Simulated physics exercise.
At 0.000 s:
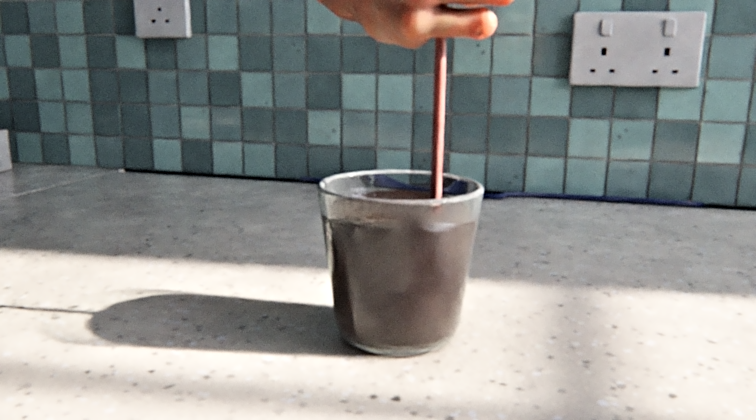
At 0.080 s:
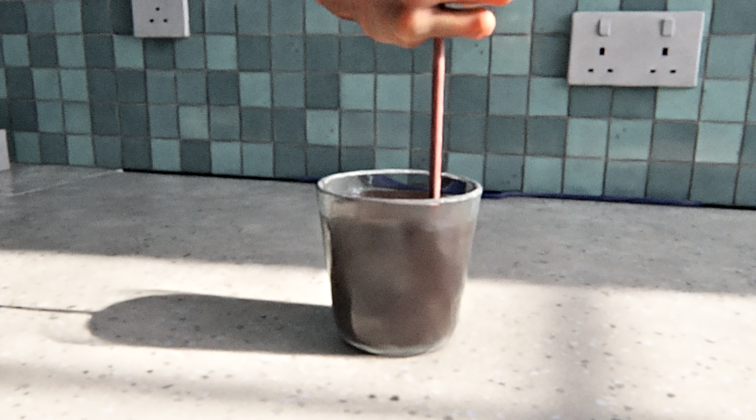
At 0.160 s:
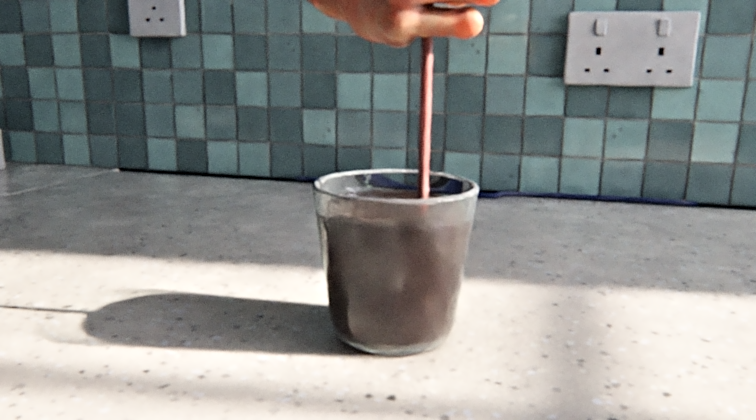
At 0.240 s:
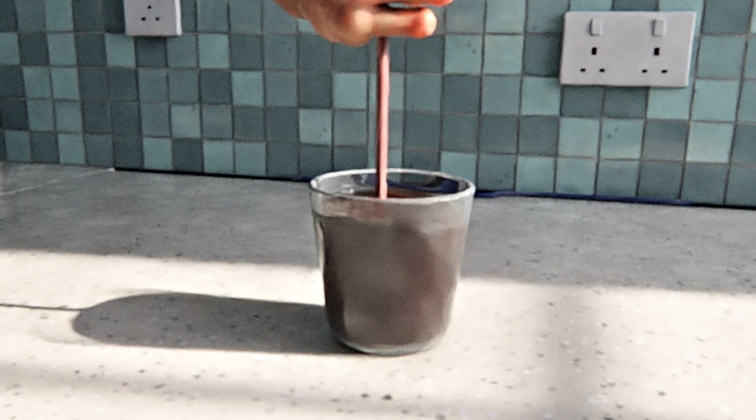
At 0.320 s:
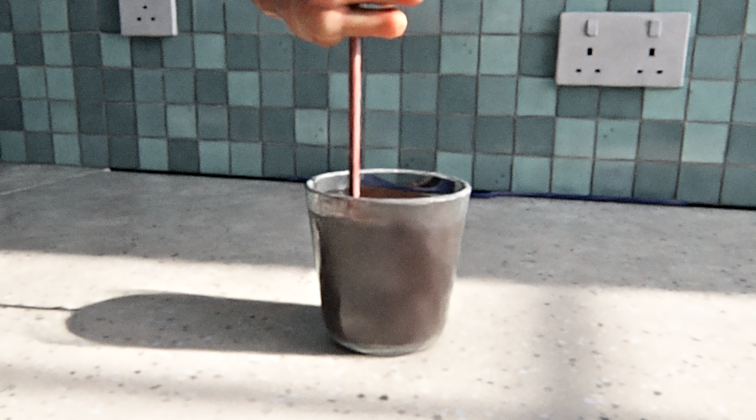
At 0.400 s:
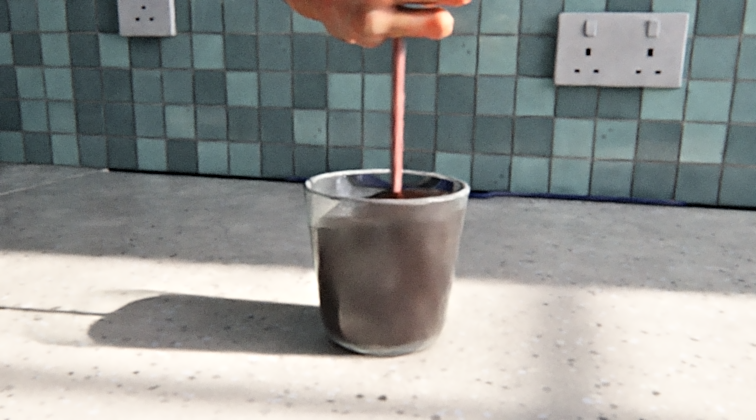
On a kitchen work surface, a hand moves a flat stick leftward through a glass of dark coffee, then back toward the right.
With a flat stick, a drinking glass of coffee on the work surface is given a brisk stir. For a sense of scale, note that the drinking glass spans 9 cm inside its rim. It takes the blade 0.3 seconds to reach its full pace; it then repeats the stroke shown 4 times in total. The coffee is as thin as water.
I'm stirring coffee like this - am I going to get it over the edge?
Over the rim.
After 0.70 s 0 ml is over the rim.
After 1.00 s 2 ml is over the rim.
After 1.30 s 7 ml is over the rim.
After 1.60 s 8 ml is over the rim.
In the end 8 ml is over the rim.
